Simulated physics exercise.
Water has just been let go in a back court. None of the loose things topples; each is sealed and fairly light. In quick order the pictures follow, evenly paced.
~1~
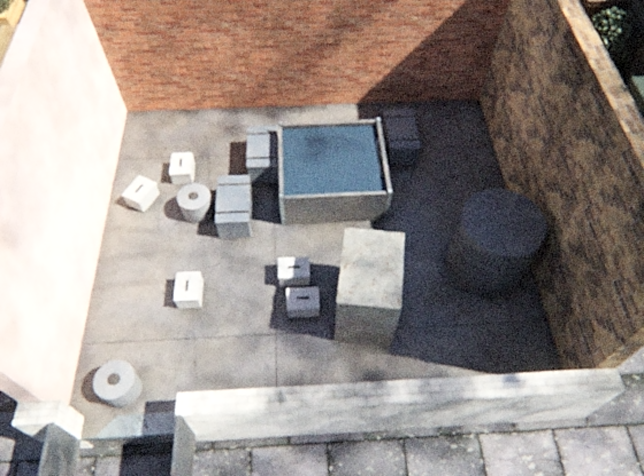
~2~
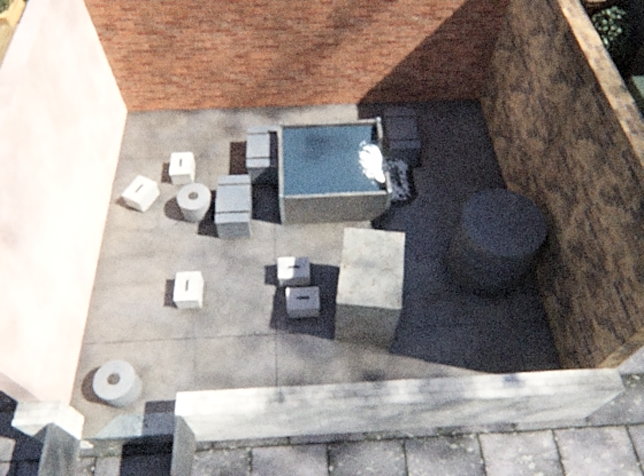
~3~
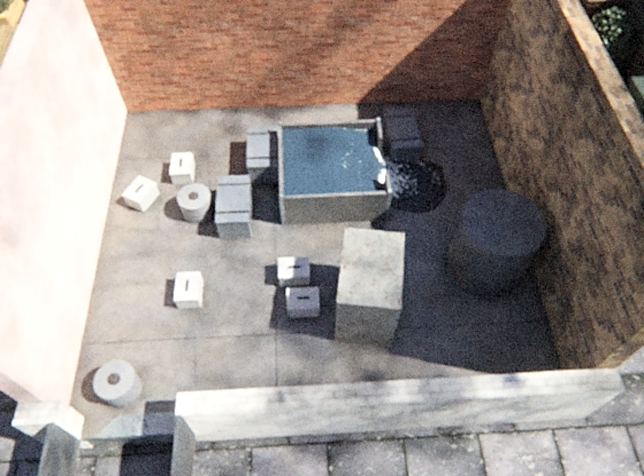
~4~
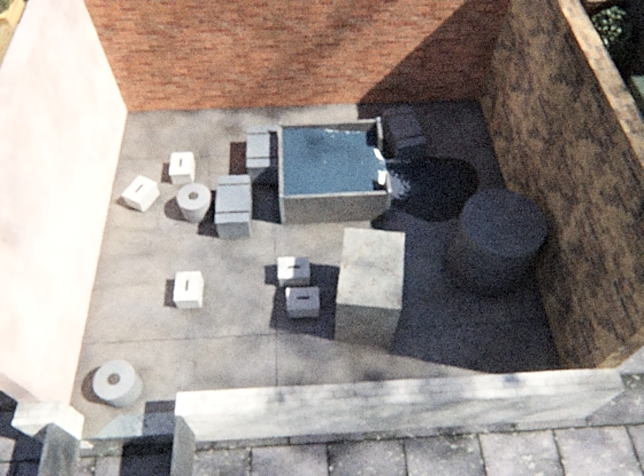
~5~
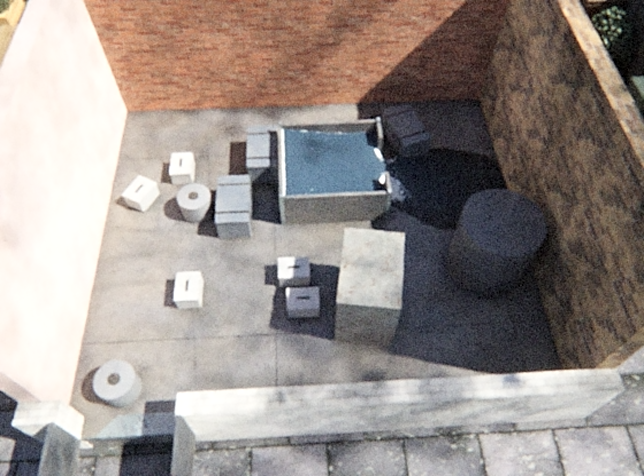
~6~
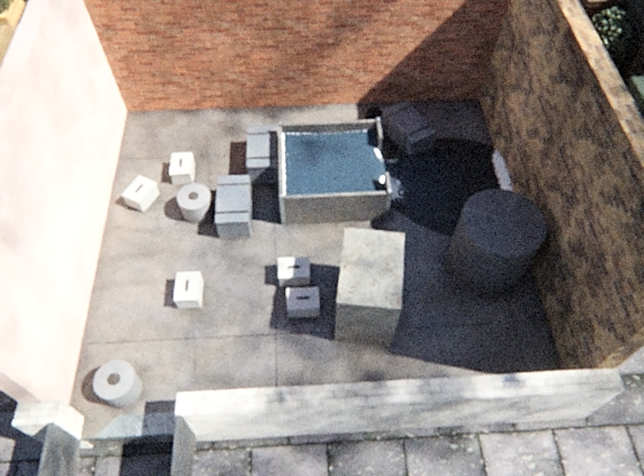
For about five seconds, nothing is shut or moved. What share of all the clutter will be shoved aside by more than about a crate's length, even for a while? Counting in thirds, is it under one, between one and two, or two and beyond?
The things swept well aside make up a smaller part than a third.
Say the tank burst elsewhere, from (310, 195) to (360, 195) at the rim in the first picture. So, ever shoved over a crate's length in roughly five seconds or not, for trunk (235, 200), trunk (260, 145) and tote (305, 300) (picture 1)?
The first: Fell short; the second: Fell short; the third: Went past that.
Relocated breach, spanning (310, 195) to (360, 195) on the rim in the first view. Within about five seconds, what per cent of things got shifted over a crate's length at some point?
20 % or thereabouts.
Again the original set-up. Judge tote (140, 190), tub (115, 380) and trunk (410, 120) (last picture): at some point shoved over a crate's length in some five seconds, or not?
Per object, same order: Less than that / less than that / the full distance.
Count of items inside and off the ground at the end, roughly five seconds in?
By my count, 1.
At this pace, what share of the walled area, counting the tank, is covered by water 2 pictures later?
I reckon around 20 per cent.
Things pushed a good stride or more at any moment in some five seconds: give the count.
So that is 1.
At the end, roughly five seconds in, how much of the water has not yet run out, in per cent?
My answer is close to 100 percent.
A moment on, 0 of 10 are well off their spots; 0 afloat.
Next, 1 of 10 are well off their spots; 0 afloat.
Later, 1 of 10 are well off their spots; 1 afloat.
In the end, 1 of 10 are well off their spots, and 1 have been at some point; 1 afloat.
